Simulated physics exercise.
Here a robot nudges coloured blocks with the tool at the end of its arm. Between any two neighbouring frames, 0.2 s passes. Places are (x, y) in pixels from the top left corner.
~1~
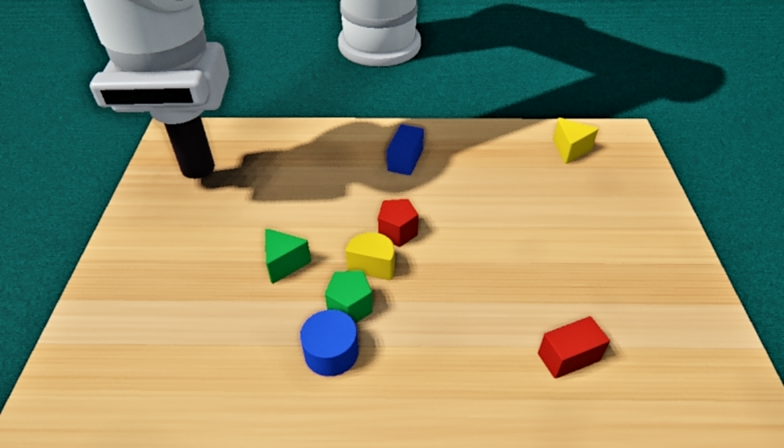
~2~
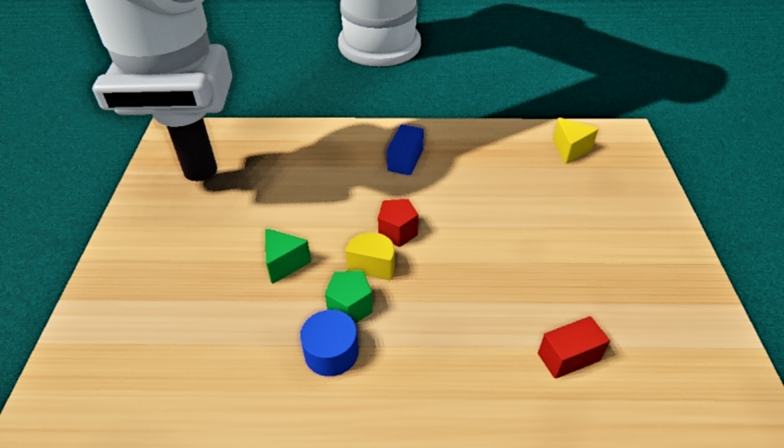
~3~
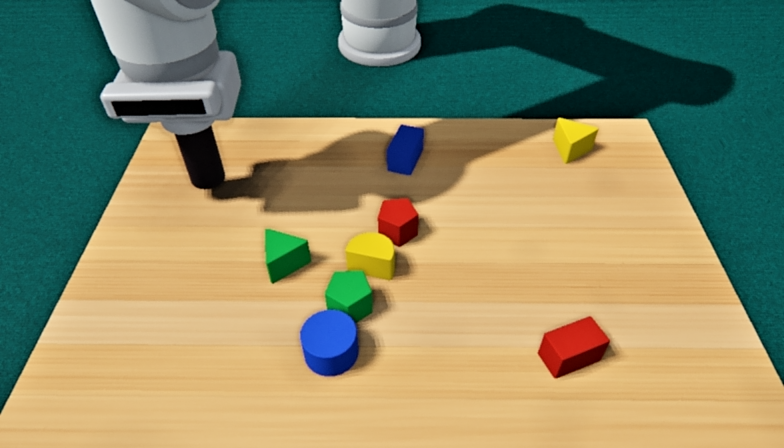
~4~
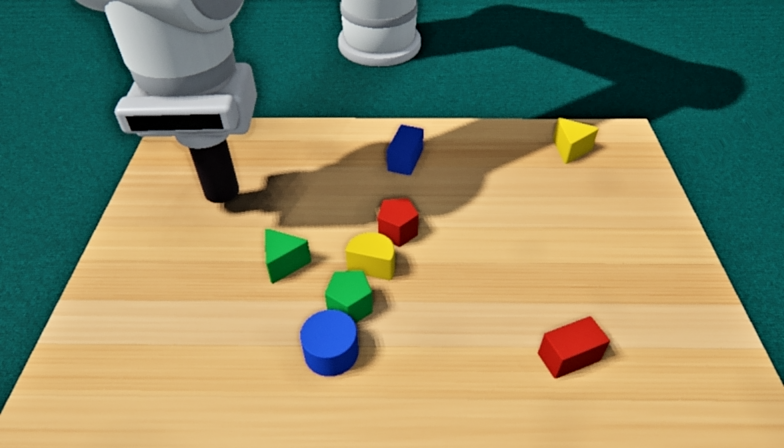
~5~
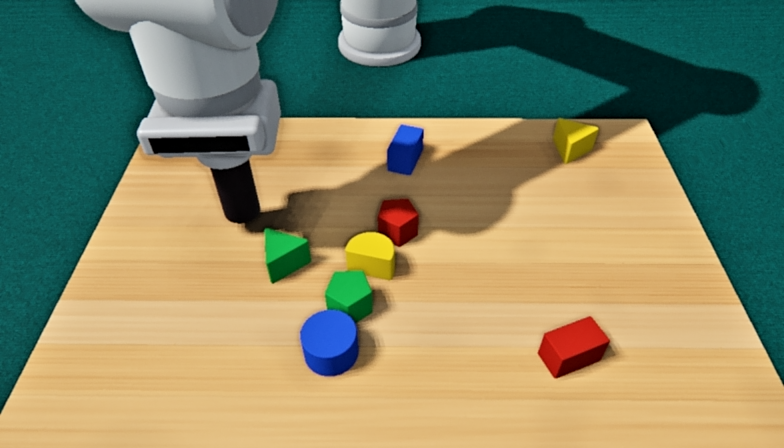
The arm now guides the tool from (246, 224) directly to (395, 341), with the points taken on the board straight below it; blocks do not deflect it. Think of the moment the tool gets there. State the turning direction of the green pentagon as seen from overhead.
It makes a counterclockwise turn.
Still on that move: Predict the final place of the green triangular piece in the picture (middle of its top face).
The top centre is at (372, 350).
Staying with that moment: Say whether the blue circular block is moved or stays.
The result: It moves.
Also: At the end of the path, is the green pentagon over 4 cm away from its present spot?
Answer: Yes.
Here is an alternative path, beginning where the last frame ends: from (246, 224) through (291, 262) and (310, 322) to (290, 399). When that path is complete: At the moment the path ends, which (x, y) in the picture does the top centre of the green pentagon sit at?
Just about (368, 300).
The first path, step by step. One third of the way, tool (288, 247); green triangular piece (304, 271), turned 15° clockwise.
Two thirds of the way, tool (339, 286); green triangular piece (335, 315), turned 65° clockwise; blue circular block (327, 358); green pentagon (374, 302), turned 30° anticlockwise.
At the end, tool (395, 329); green triangular piece (372, 350), turned 135° clockwise; blue circular block (320, 377); green pentagon (439, 328), turned 80° anticlockwise; yellow D-shaped block still.
